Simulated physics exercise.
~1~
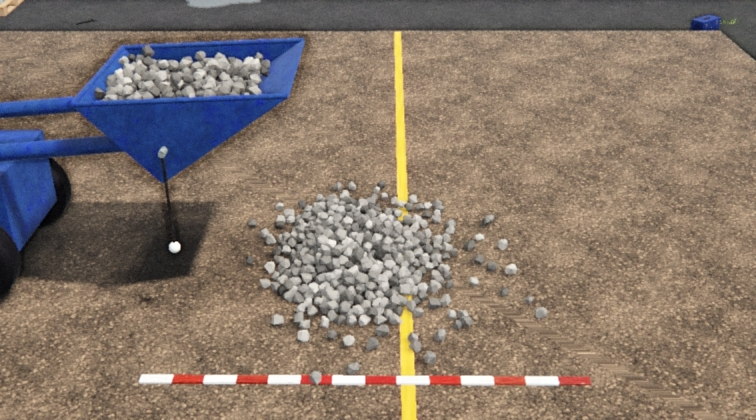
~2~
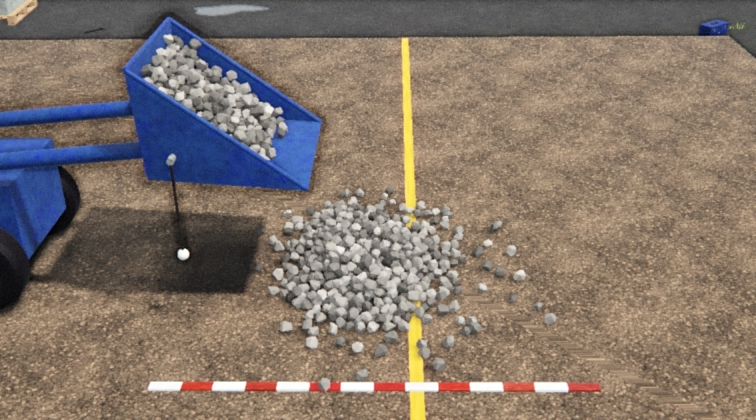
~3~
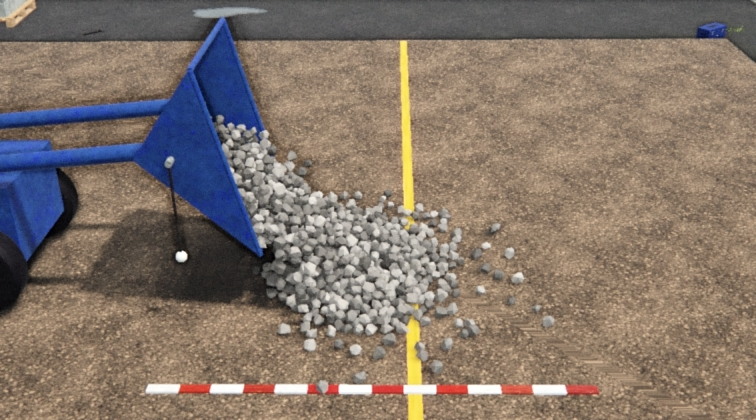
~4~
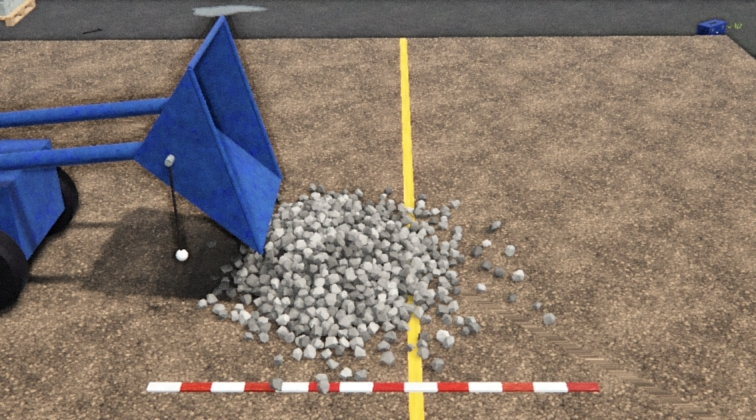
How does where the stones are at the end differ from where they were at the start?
At the start, the stones were split between the raised blue bucket at the upper left and a heap on the ground. By the end they were all on the ground in one larger heap, so as a whole they lay lower and further right.
